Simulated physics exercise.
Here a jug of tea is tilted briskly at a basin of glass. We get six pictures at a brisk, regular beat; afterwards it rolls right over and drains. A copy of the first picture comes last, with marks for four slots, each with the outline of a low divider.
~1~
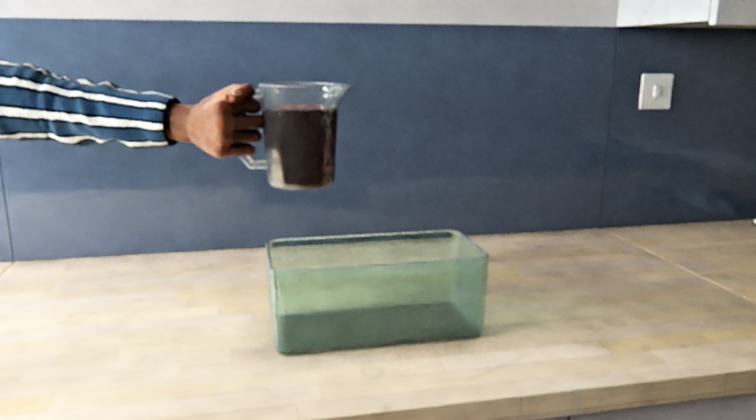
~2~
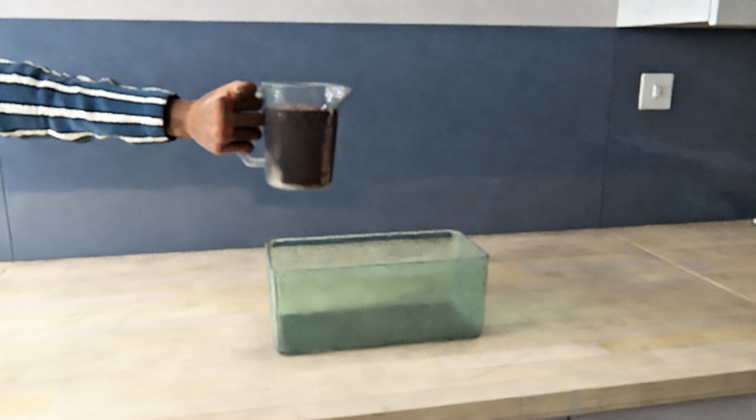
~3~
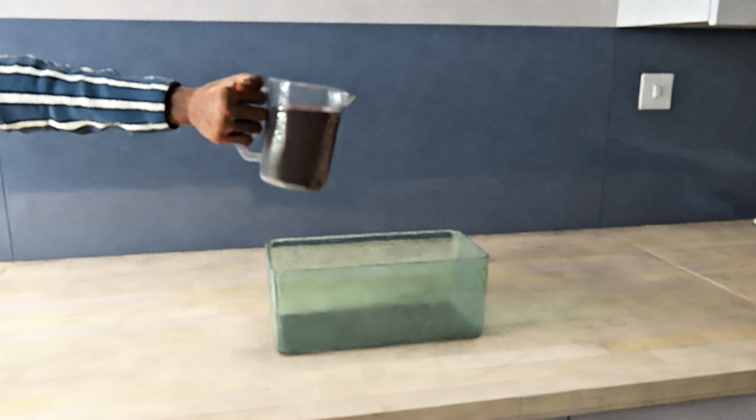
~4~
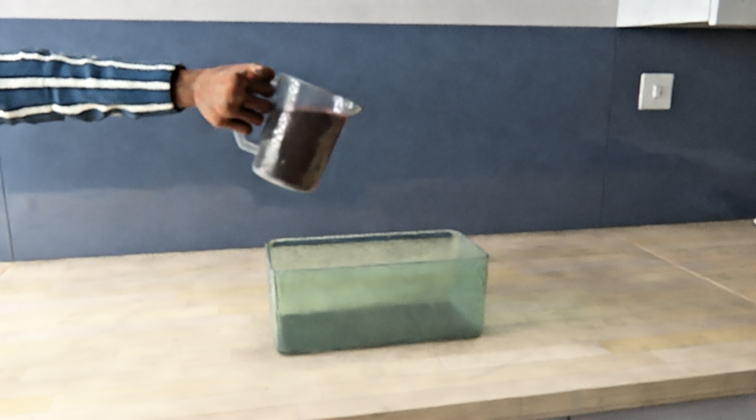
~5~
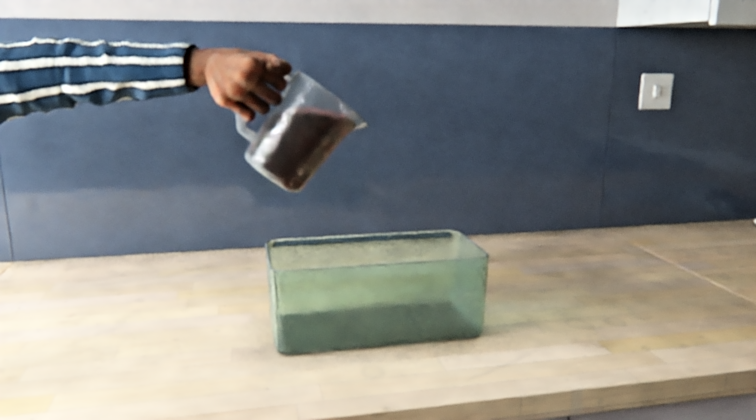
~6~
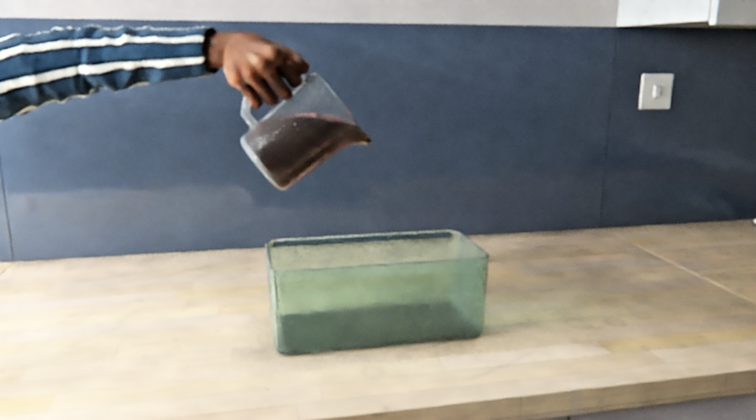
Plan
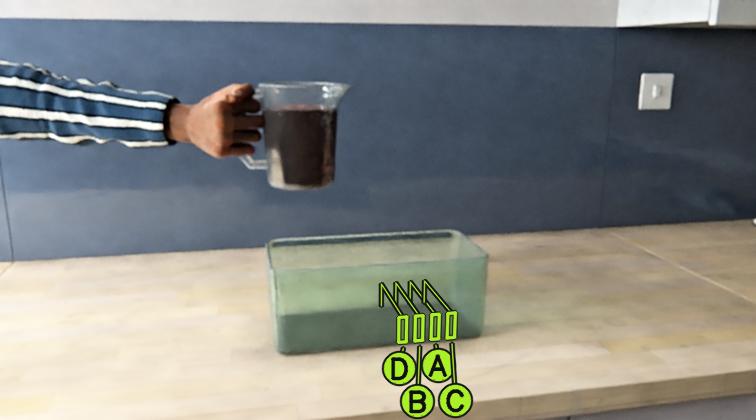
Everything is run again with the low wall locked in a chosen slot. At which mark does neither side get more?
B is best.
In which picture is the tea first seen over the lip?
Picture 6.
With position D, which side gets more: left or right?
The right side.
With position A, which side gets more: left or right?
The left one.
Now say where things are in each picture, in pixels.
Upright, lip at (350, 86); basin from (275, 353) to (482, 334); nothing has left yet.
Tipped about 3°, lip at (352, 89); nothing has left yet.
Tipped about 10°, lip at (357, 96); nothing has left yet.
Tipped about 22°, lip at (363, 108); nothing has left yet.
Tipped about 37°, lip at (367, 125); nothing has left yet.
Tipped about 52°, lip at (367, 144); tea is over the lip, down to (367, 144).
On the marked copy, A at (435, 345); B at (419, 346); C at (451, 343); D at (403, 348).
Choosing A, about 82 % ends left of the wall and 12 % right of it; 6 % is lost outside.
Choosing B, about 44 % ends left of the wall and 55 % right of it.
Choosing C, about 89 % ends left of the wall and 7 % right of it; 4 % is lost outside.
Choosing D, about 13 % ends left of the wall and 84 % right of it; 4 % is lost outside.
